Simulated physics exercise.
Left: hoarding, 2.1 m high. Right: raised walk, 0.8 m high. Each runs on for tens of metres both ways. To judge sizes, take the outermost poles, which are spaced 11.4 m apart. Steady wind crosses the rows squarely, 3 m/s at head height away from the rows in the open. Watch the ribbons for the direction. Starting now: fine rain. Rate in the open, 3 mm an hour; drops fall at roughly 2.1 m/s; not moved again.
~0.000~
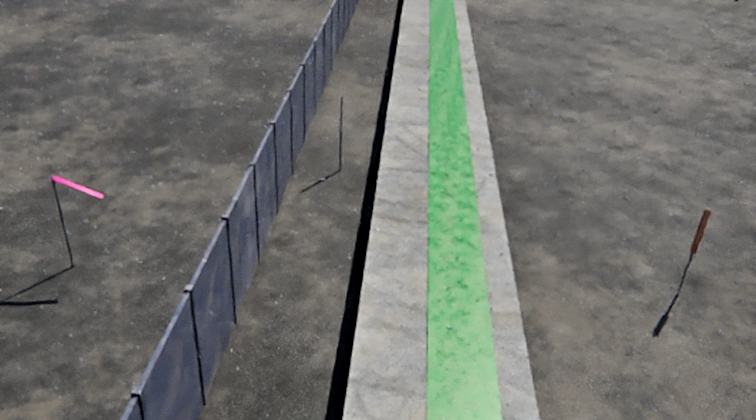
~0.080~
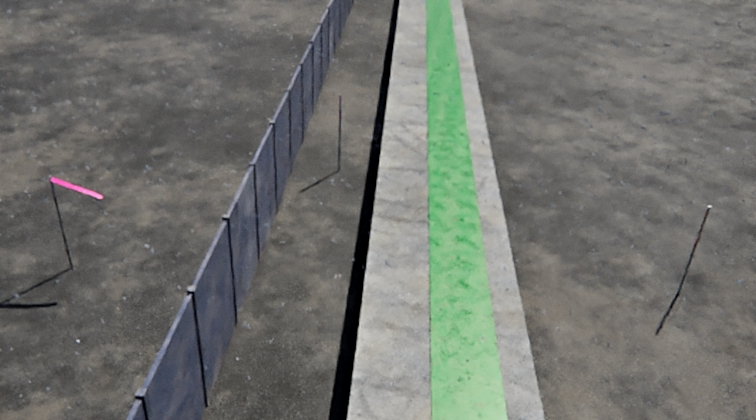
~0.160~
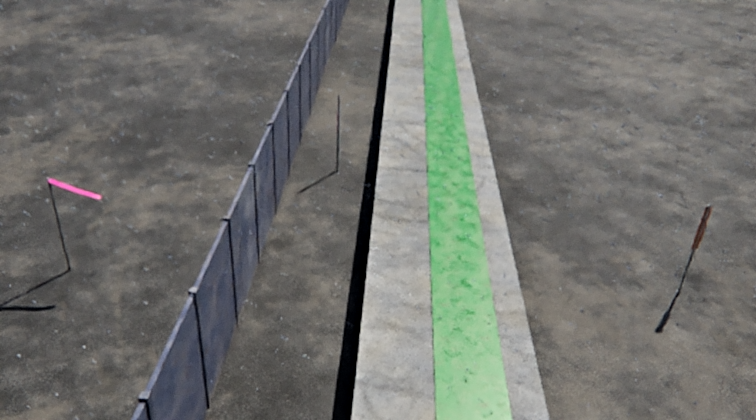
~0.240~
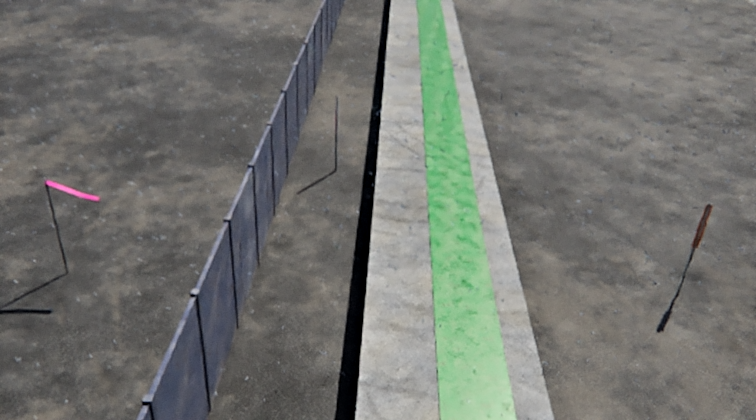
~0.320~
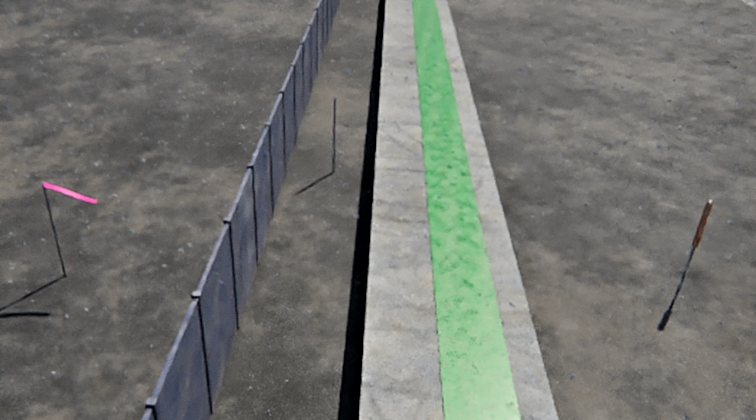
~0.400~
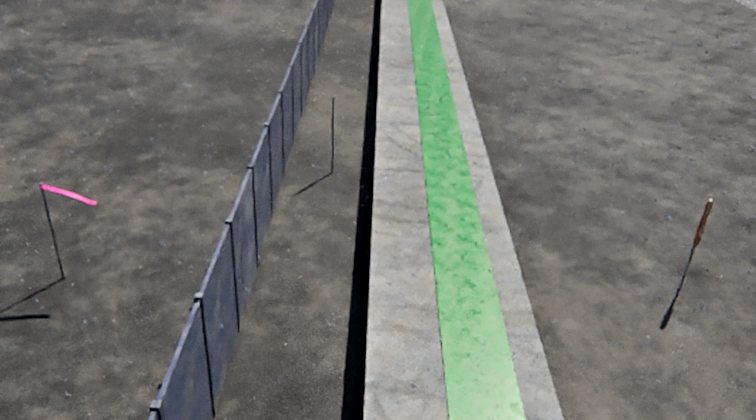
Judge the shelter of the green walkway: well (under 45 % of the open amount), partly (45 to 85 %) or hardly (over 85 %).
It receives over 85 % of what falls in the open.
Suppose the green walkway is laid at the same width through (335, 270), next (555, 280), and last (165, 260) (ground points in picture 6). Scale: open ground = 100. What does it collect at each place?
In turn about 90 %, 80 %, 100 %.
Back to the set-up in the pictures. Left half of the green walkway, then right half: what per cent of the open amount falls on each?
Roughly 105 percent on the left and roughly 95 percent on the right.
In 10 minutes the green walkway collects 0.5 mm against 0.5 mm in the open.
In 30 minutes the green walkway collects 1.5 mm against 1.5 mm in the open.
In 60 minutes the green walkway collects 3.0 mm against 3.0 mm in the open, so the green walkway has 99 % of the open amount; the left half of it has 104 %, the right half 95 %.
